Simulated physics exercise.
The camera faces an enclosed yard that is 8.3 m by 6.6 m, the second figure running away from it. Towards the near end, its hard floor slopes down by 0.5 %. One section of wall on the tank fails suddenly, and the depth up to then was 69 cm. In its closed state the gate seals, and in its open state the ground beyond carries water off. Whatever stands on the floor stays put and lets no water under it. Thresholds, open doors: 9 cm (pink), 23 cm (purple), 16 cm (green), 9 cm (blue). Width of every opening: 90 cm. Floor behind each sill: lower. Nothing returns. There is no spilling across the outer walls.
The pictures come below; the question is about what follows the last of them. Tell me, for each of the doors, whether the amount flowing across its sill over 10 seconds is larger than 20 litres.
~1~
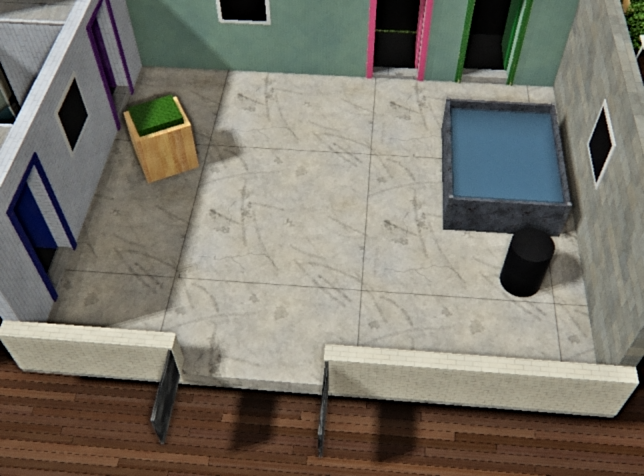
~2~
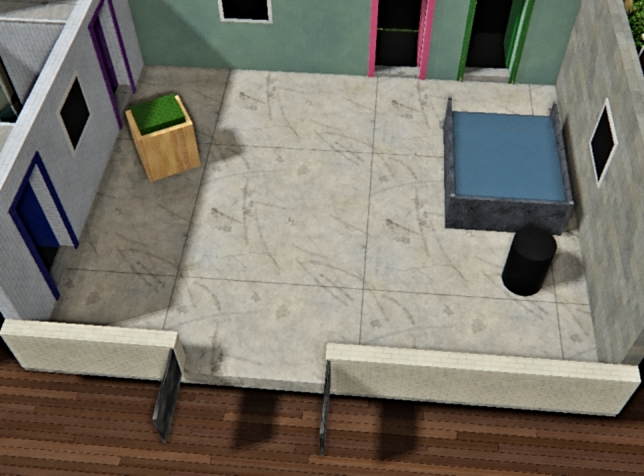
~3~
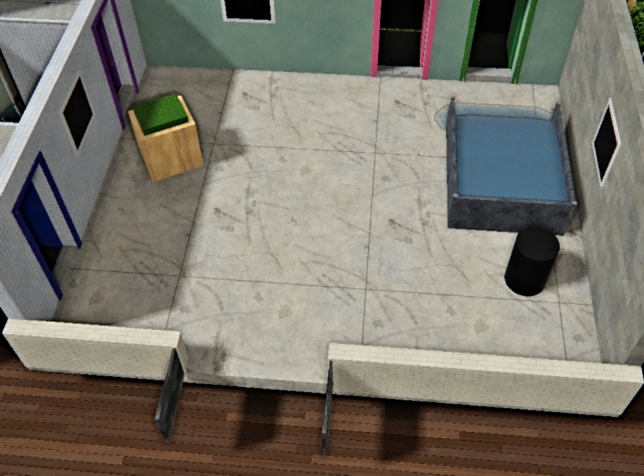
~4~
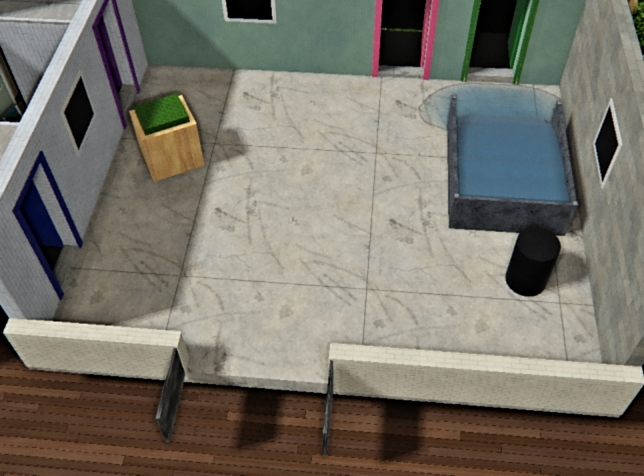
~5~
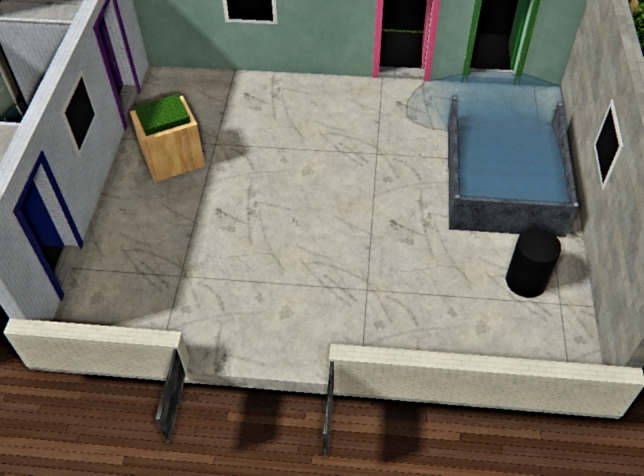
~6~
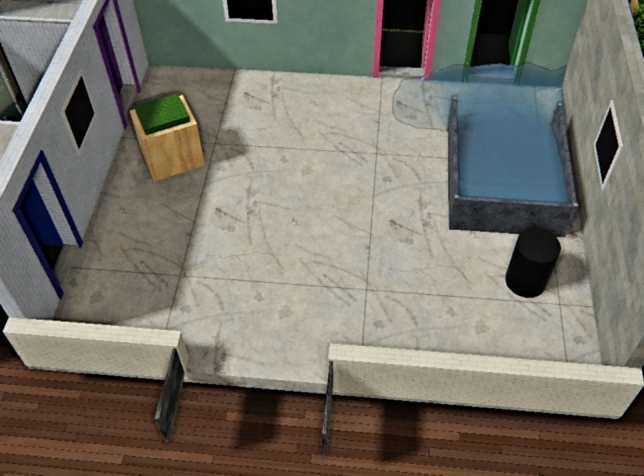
For 10 seconds: The pink door, larger; the purple door, not larger; the green door, larger; the blue door, not larger.
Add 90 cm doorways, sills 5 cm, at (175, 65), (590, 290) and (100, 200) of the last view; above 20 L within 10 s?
In that order: Beyond it, short of it, short of it.
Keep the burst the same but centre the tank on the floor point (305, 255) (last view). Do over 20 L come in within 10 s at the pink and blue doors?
For the pink door, the amount is too high; for the blue door, the amount is acceptable.
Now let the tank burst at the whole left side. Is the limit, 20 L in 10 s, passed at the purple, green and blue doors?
In that case, purple door: Less than that, green door: Less than that, blue door: More than that.
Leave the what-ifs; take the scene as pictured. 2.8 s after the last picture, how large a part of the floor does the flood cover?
Close to 40 in a hundred.
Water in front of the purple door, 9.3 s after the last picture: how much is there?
I'd say close to 7.0 cm.
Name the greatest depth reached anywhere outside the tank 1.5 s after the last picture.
42 cm or so.
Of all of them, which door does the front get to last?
That would be the blue door.
Then, 0.7 s after the last picture water covers 10 % of the floor and is deepest (48 cm) near (524, 101); pink door 15 cm at the sill, 2 L in, purple door not reached, green door 46 cm at the sill, 130 L in, blue door not reached.
Then, 1.5 s after the last picture water covers 20 % of the floor and is deepest (42 cm) near (551, 90); pink door 17 cm at the sill, 18 L in, purple door not reached, green door 41 cm at the sill, 310 L in, blue door not reached.
Then, 2.8 s after the last picture water covers 40 % of the floor and is deepest (24 cm) near (546, 128); pink door 13 cm at the sill, 41 L in, purple door 4 cm at the sill, 0 L in, green door 23 cm at the sill, 433 L in, blue door not reached.
Then, 5.3 s after the last picture water covers 65 % of the floor and is deepest (14 cm) near (137, 123); pink door 7 cm at the sill, 48 L in, purple door 13 cm at the sill, 0 L in, green door 10 cm at the sill, 447 L in, blue door 3 cm at the sill, 0 L in.
Then, 9.3 s after the last picture water covers 80 % of the floor and is deepest (10 cm) near (546, 128); pink door 6 cm at the sill, 48 L in, purple door 7 cm at the sill, 0 L in, green door 9 cm at the sill, 447 L in, blue door 5 cm at the sill, 0 L in.
